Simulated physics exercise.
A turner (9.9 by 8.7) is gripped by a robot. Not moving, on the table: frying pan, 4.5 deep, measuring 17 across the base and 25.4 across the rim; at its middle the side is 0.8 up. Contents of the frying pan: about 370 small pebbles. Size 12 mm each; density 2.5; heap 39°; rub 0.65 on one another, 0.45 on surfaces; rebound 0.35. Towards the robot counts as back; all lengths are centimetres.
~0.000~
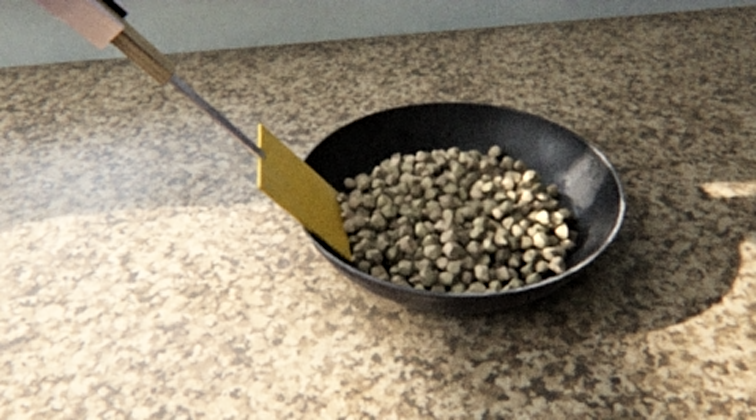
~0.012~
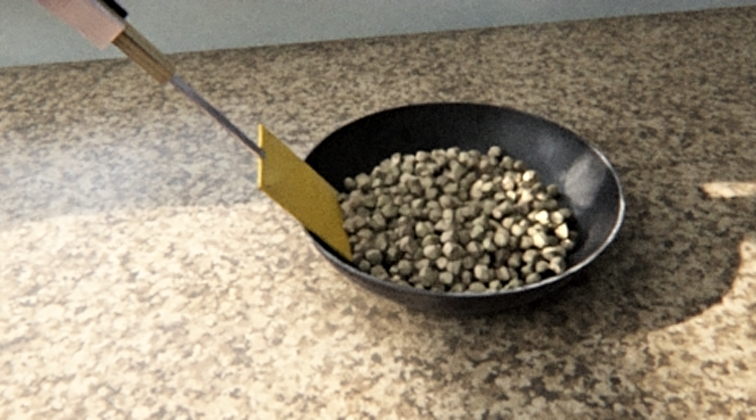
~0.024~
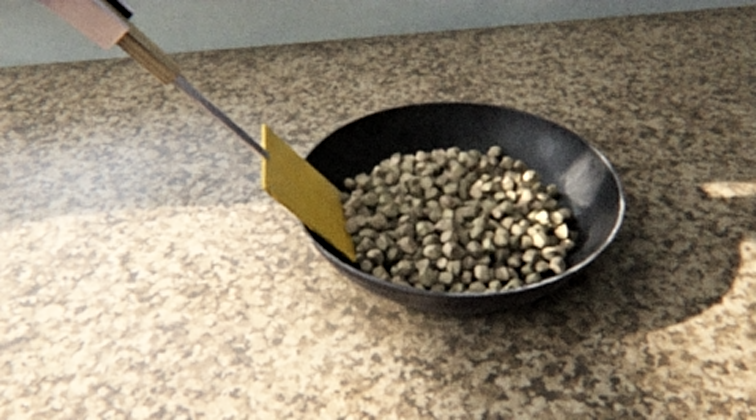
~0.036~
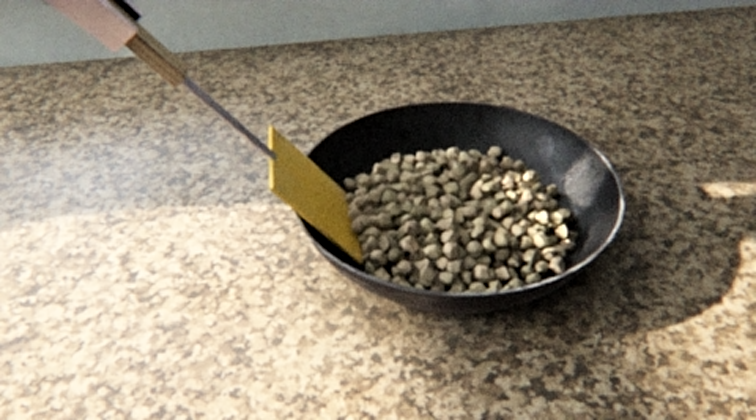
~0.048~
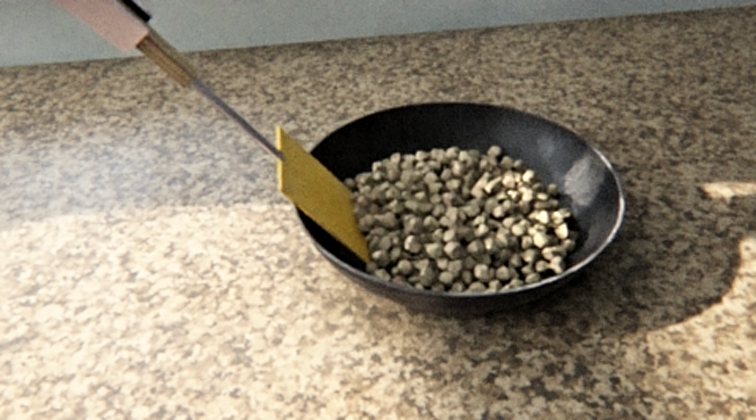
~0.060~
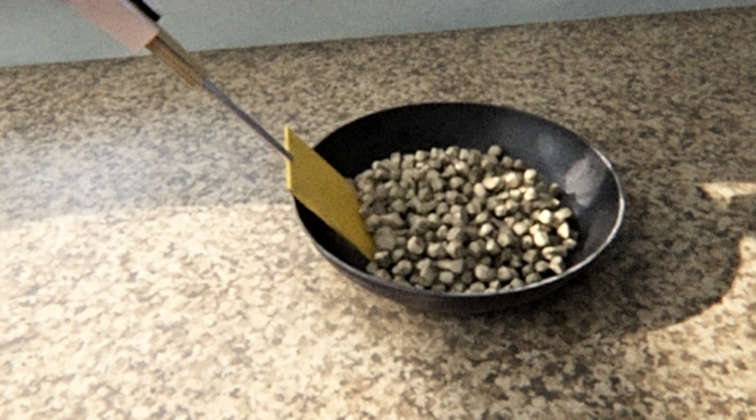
Yellow turner with a long handle edging slightly right against small pebbles in a dark frying pan on a speckled tabletop.
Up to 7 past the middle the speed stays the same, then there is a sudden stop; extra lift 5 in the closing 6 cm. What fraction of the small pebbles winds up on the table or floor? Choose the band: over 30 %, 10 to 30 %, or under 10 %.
Under 10 %.
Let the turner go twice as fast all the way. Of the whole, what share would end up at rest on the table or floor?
Estimated share: Some 10 %.
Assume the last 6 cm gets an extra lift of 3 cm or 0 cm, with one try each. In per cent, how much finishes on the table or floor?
Try one gives about 5 in a hundred, try two about 10 in a hundred.
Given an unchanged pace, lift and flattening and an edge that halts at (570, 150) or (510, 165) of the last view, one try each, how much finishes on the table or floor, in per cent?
First try about 25 percent, second about 0 percent.
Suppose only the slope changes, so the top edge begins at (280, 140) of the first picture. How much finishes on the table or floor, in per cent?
About 5 per cent.
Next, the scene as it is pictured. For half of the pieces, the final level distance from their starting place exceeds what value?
Somewhere around 5 centimetres, I'd say.
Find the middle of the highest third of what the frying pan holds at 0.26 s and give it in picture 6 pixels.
Near pixel (555, 173).
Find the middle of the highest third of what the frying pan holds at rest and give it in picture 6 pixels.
(565, 176).
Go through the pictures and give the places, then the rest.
Turner top edge at (259, 153), sloping 53°; upper third of the load around (454, 207), from x 345 to 570, top at y 155; 370 in the frying pan, in the first picture.
Turner top edge at (260, 153), sloping 53°; upper third of the load around (454, 207), from x 345 to 570, top at y 155, in the second picture.
Turner top edge at (263, 154), sloping 53°; upper third of the load around (454, 207), from x 345 to 570, top at y 155, in the third picture.
Turner top edge at (271, 155), sloping 53°; upper third of the load around (451, 206), from x 350 to 570, top at y 155, in the fourth picture.
Turner top edge at (279, 156), sloping 53°; upper third of the load around (452, 201), from x 350 to 570, top at y 155, in the fifth picture.
Turner top edge at (287, 156), sloping 53°; upper third of the load around (455, 199), from x 350 to 570, top at y 150; 370 in the frying pan, in the sixth picture.
After 0.16 s, sloping 53°, highest piece 4 above the table; 370 in the frying pan.
After 0.26 s, sloping 53°, highest piece 6 above the table; 368 in the frying pan, 2 on the blade or in flight.
After 0.51 s, sloping 53°, highest piece 6 above the table; 359 in the frying pan, 9 on the table or floor, 2 on the blade or in flight.
After 1.56 s, sloping 53°, highest piece 6 above the table; 357 in the frying pan, 13 on the table or floor.
At rest, 357 in the frying pan, 13 on the table or floor. That is 4 % on the table or floor.
